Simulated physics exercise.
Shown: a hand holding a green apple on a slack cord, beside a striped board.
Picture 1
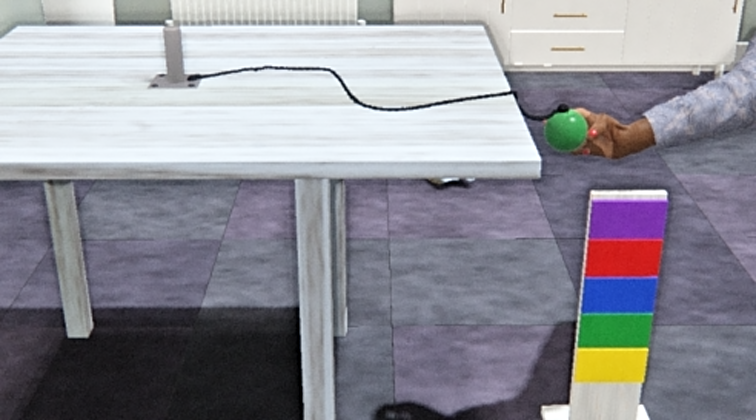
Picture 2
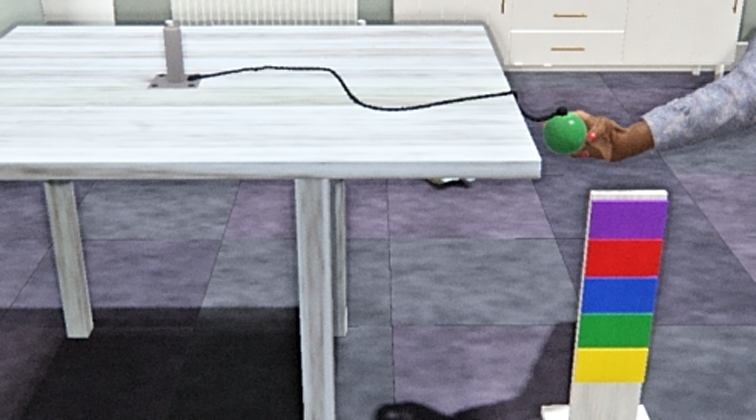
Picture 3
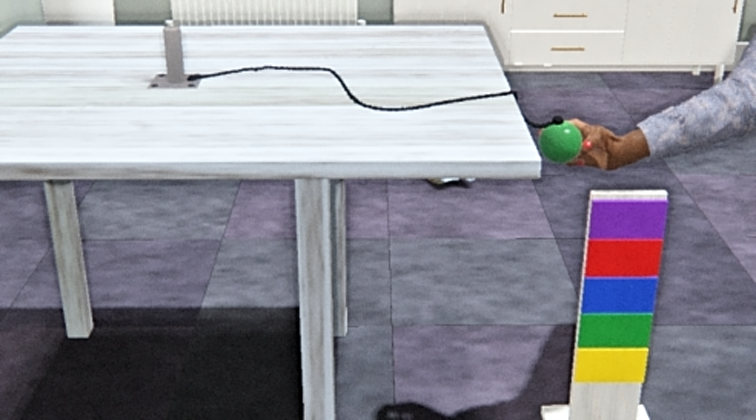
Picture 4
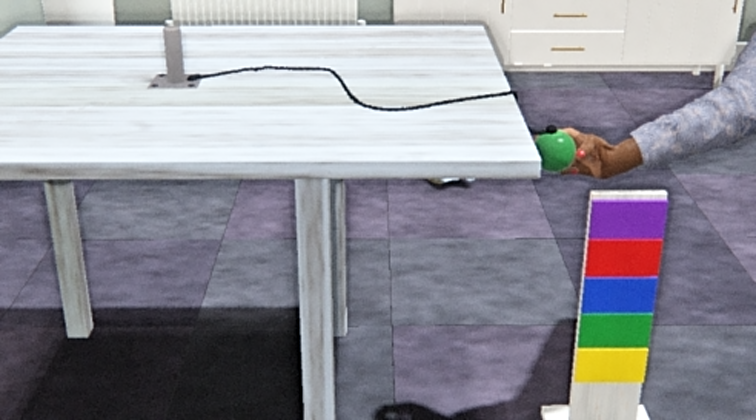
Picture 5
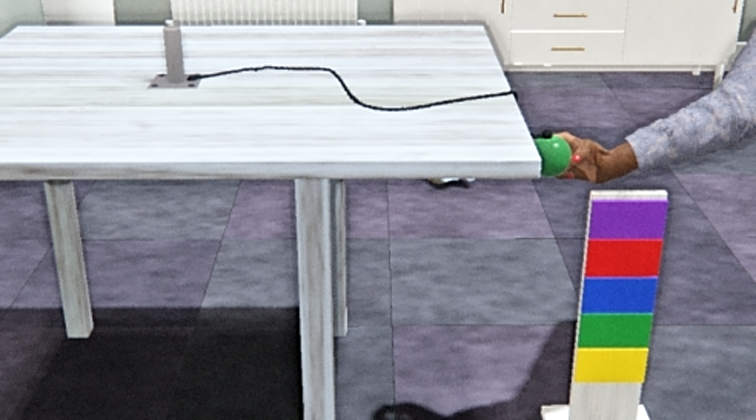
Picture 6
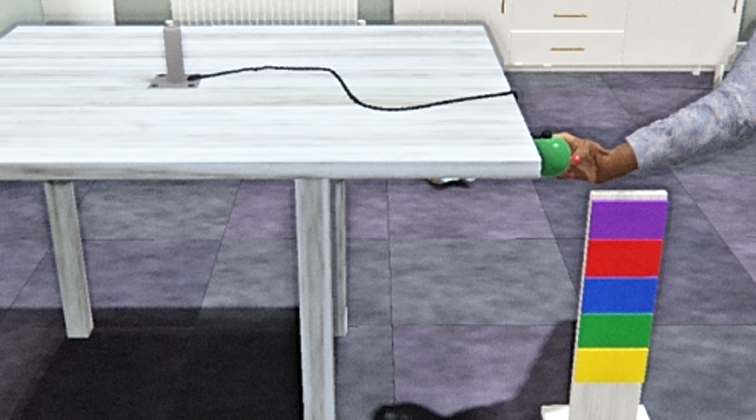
A hand holding a green ball on a slack black cord lowers it slightly beside a white table's edge, above a striped board.
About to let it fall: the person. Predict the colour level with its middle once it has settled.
I would say blue.
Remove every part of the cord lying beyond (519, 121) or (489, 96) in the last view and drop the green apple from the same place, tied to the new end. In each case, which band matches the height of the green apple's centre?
Red; purple.
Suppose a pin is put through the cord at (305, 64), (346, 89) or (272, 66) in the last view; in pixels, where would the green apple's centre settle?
Estimated spots in sequence: (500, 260), (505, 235), (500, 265).
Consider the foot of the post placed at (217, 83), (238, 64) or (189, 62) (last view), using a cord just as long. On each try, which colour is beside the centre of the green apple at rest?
One after the other, green; green; blue.
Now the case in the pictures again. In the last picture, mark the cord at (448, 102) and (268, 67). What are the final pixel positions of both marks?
(508, 150) for the first, (289, 83) for the second.
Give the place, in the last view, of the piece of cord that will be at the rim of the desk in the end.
The one at (388, 110).
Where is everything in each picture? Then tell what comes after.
In the first picture, green apple (566, 130); purple (628, 220); red (624, 260); blue (619, 296); green (615, 333); yellow (611, 367).
In the second picture, green apple (565, 133); cord through (230, 72) (305, 69) (345, 88) (395, 110) (479, 98).
In the third picture, green apple (560, 142).
In the fourth picture, green apple (554, 150); cord through (230, 72) (305, 69) (345, 88) (395, 110) (479, 98).
In the fifth picture, green apple (550, 156).
In the sixth picture, green apple (549, 156); cord through (230, 72) (305, 69) (345, 88) (395, 110) (479, 98).
A little later, apple near (518, 280); level with blue.
Next, apple near (487, 286); level with blue.
When it is over, apple near (500, 290); level with blue. Its centre hangs level with the blue band.
